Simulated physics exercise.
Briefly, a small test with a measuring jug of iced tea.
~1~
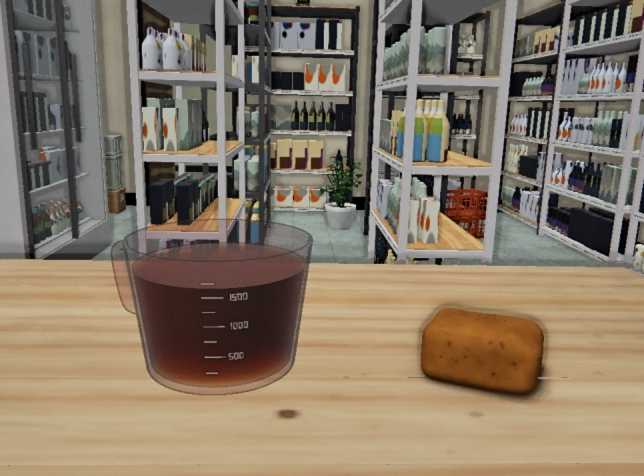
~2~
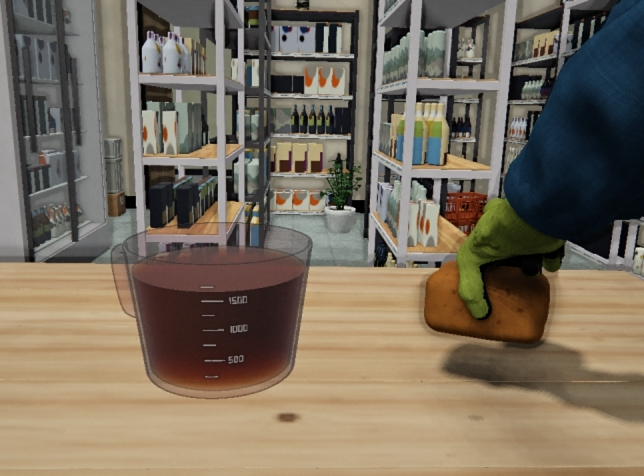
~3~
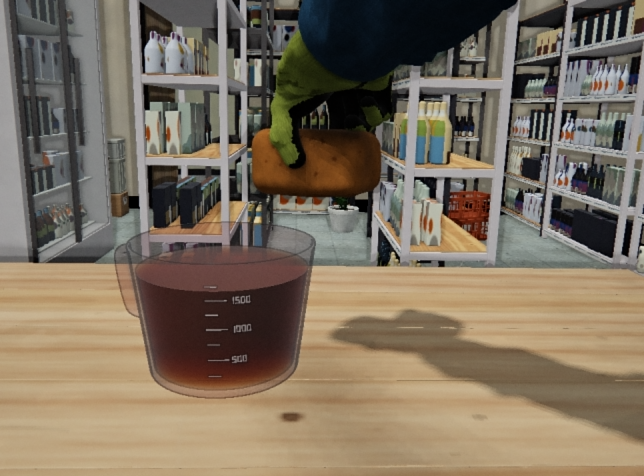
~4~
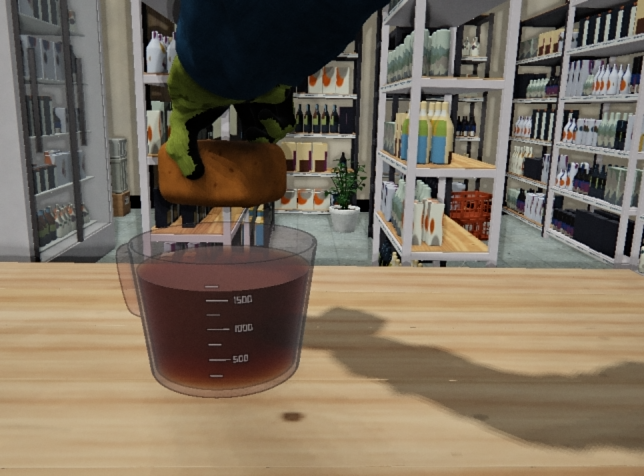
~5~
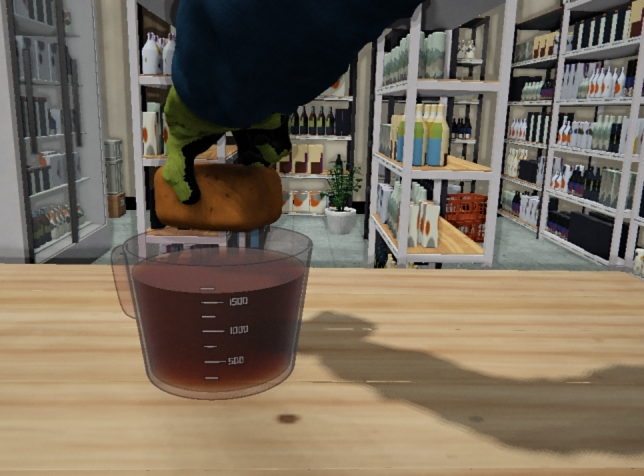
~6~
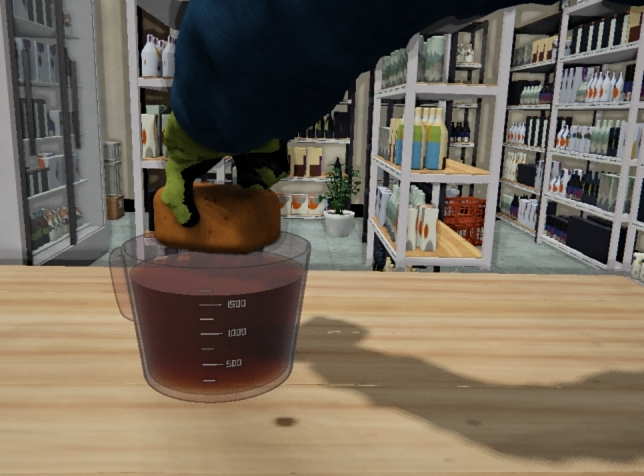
The clip shows a measuring jug about three quarters full of dark reddish liquid on a wooden top; a green-gloved hand picks up a bread roll at right, carries it left above the jug, and lowers it to just over the surface.
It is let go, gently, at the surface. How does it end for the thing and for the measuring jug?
Well, it keeps afloat, and as for the measuring jug, it copes fine.
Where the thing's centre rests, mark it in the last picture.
Somewhere close to pixel (219, 250).
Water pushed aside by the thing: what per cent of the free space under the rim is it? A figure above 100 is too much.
I reckon close to 20 in a hundred.
Soon after, the bread roll enters the iced tea; the measuring jug is about three quarters full.
Later, the bread roll comes up again; the measuring jug is about three quarters full.
In the end, the bread roll floats; the measuring jug is about three quarters full; nothing is spilt.
